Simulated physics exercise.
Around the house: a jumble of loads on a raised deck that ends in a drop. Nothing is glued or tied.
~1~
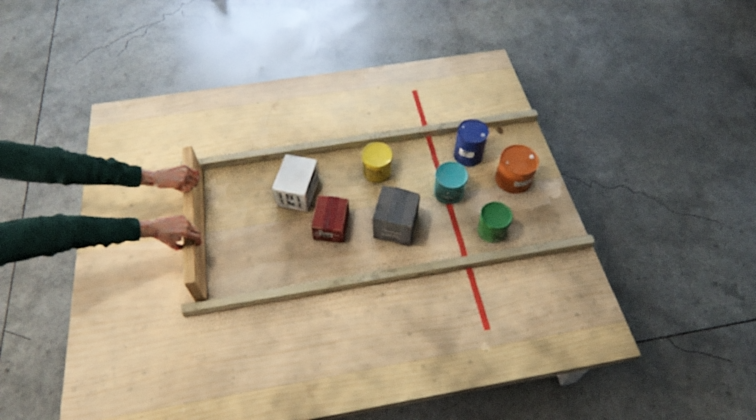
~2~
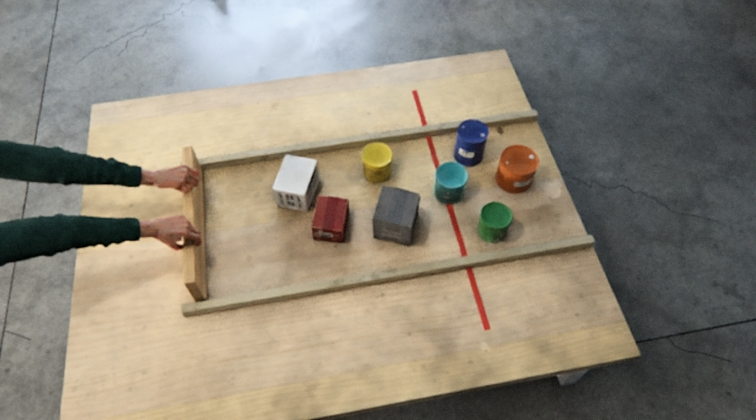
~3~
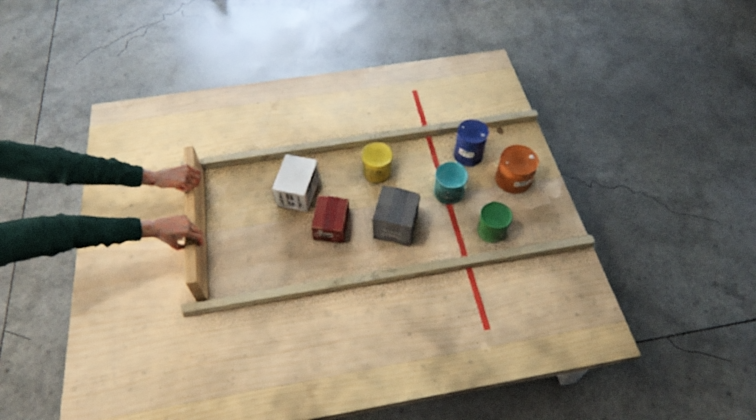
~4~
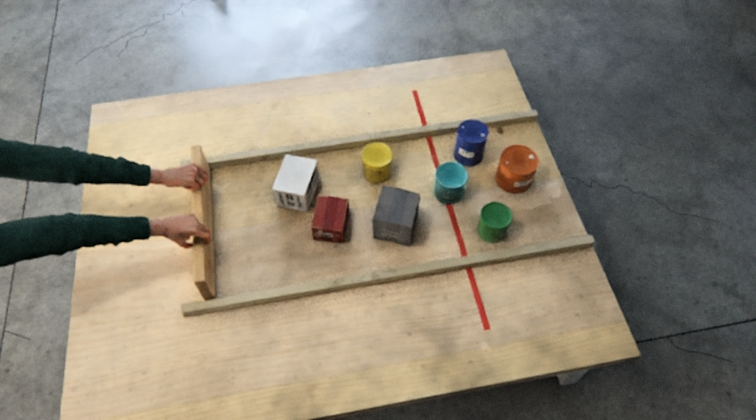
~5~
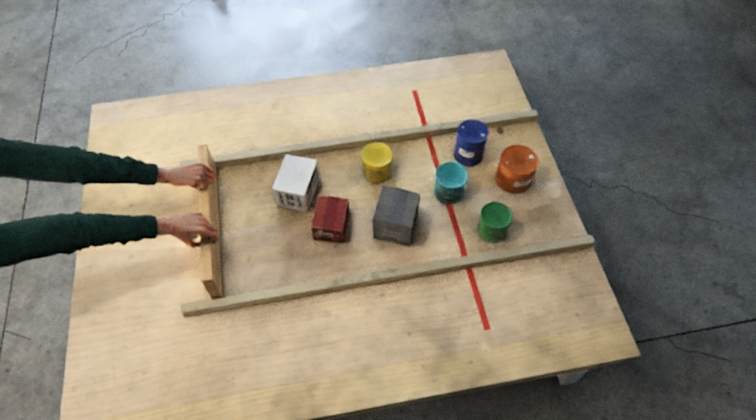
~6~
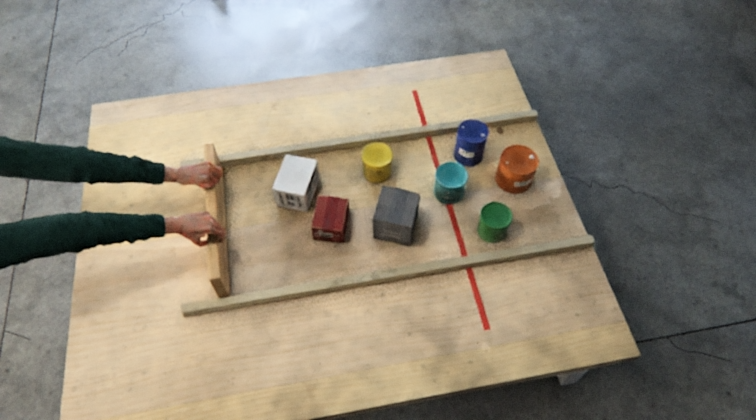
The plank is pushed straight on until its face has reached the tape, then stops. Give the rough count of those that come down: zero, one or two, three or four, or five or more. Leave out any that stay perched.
The number that fall off is zero.
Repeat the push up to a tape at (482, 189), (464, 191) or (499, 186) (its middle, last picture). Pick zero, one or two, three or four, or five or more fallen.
In that order: None; zero; 3 or 4.
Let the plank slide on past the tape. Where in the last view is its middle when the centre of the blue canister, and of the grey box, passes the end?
Its middle is around (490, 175) and around (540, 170).
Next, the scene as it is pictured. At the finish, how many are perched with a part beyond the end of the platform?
That would be 0.
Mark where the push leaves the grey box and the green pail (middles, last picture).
The grey box at (501, 212), the green pail at (534, 228).
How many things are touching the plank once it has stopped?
2 of them.
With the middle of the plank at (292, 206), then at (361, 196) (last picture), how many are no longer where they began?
The counts are 1 and 4.
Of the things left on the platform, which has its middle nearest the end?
That is the orange canister.
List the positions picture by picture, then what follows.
In the first picture, orange canister (516, 169); blue canister (471, 143); green pail (494, 223); plank (194, 222); tape (446, 194).
In the second picture, blue canister (471, 143); red parcel (331, 219).
In the third picture, green pail (494, 223); grey box (396, 216).
In the fourth picture, orange canister (516, 170); turquoise pail (450, 184).
In the fifth picture, blue canister (471, 143); yellow pail (377, 163).
In the sixth picture, orange canister (516, 170); blue canister (471, 143); green pail (494, 223); plank (217, 218); tape (446, 194).
Early on, none off yet; orange canister at rest near (516, 170); blue canister at rest near (471, 143); green pail at rest near (494, 223).
Finally, the number that fall off is zero.
